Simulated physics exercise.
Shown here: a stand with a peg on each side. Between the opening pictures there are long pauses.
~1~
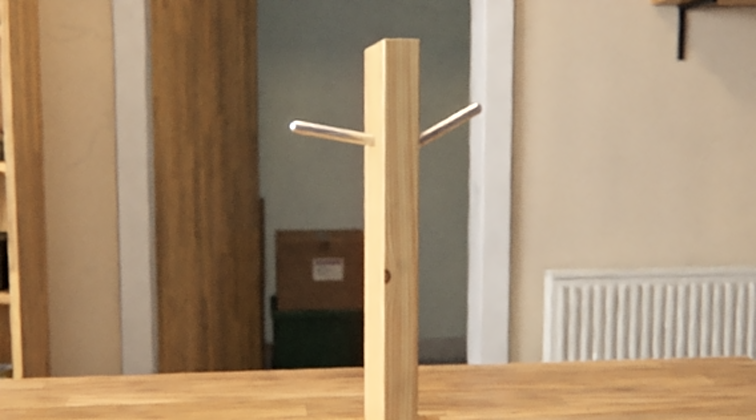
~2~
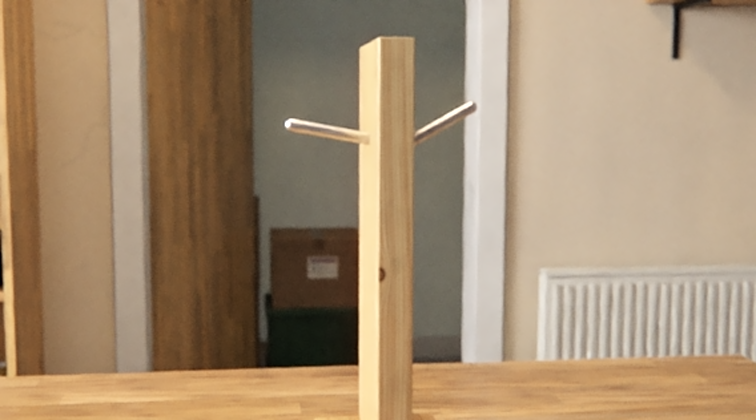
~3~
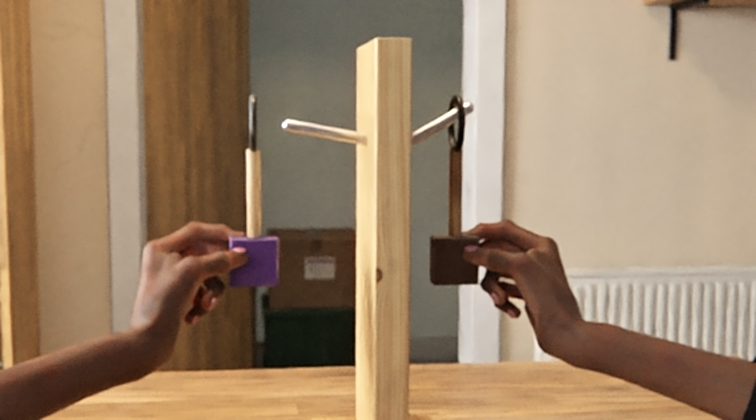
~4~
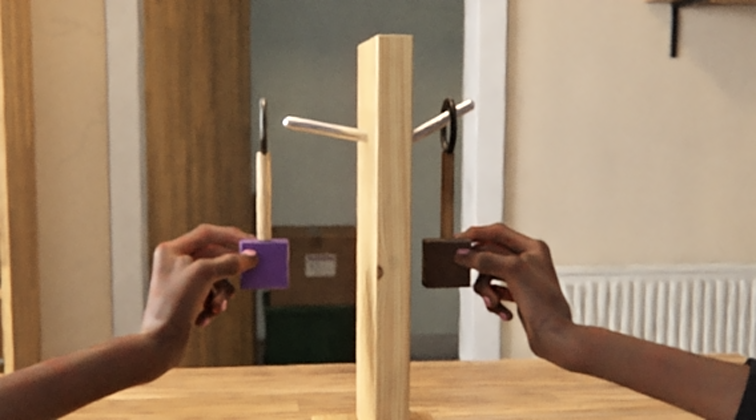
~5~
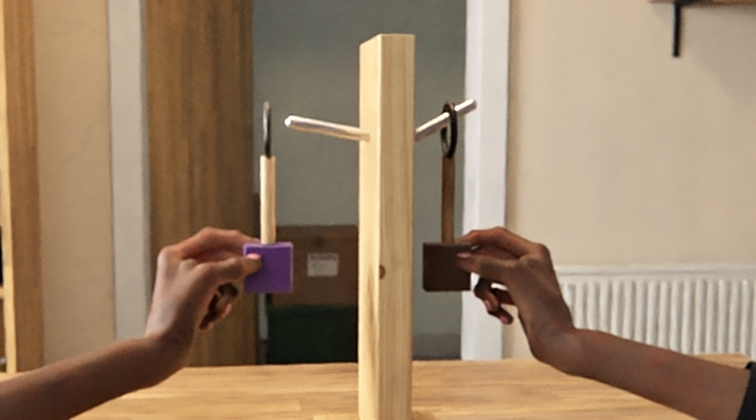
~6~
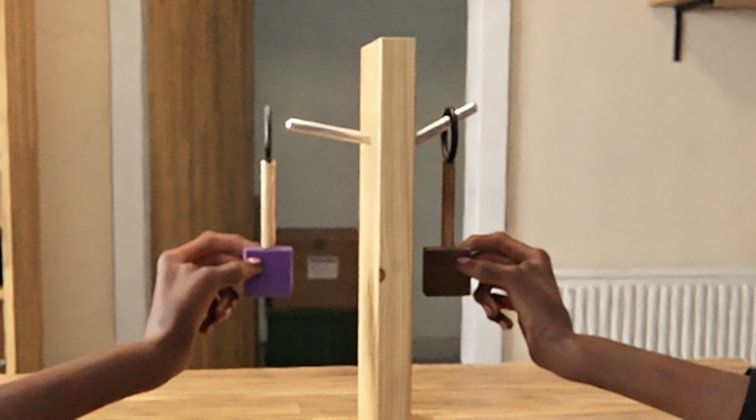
Two hands bringing a purple brush and a brown brush up beside a wooden peg stand, then holding them nearly still.
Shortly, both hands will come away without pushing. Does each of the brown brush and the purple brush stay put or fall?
Result: The brown brush stays put; the purple brush falls.
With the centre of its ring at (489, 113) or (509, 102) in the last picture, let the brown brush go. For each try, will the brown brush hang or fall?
Brown brush: Tumbles; tumbles.
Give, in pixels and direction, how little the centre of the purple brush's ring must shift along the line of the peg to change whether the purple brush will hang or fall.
The switch comes after some 20 pixels of movement to the right.
Then, 0.14 s past the last view, brown brush at rest near (448, 202); purple brush travelled about its own width near (269, 248).
Then, 0.20 s past the last view, brown brush at rest near (449, 202); purple brush in the air near (269, 321).
Finally, the brown brush stays on its peg, near (449, 202); the purple brush falls off, near (269, 368).
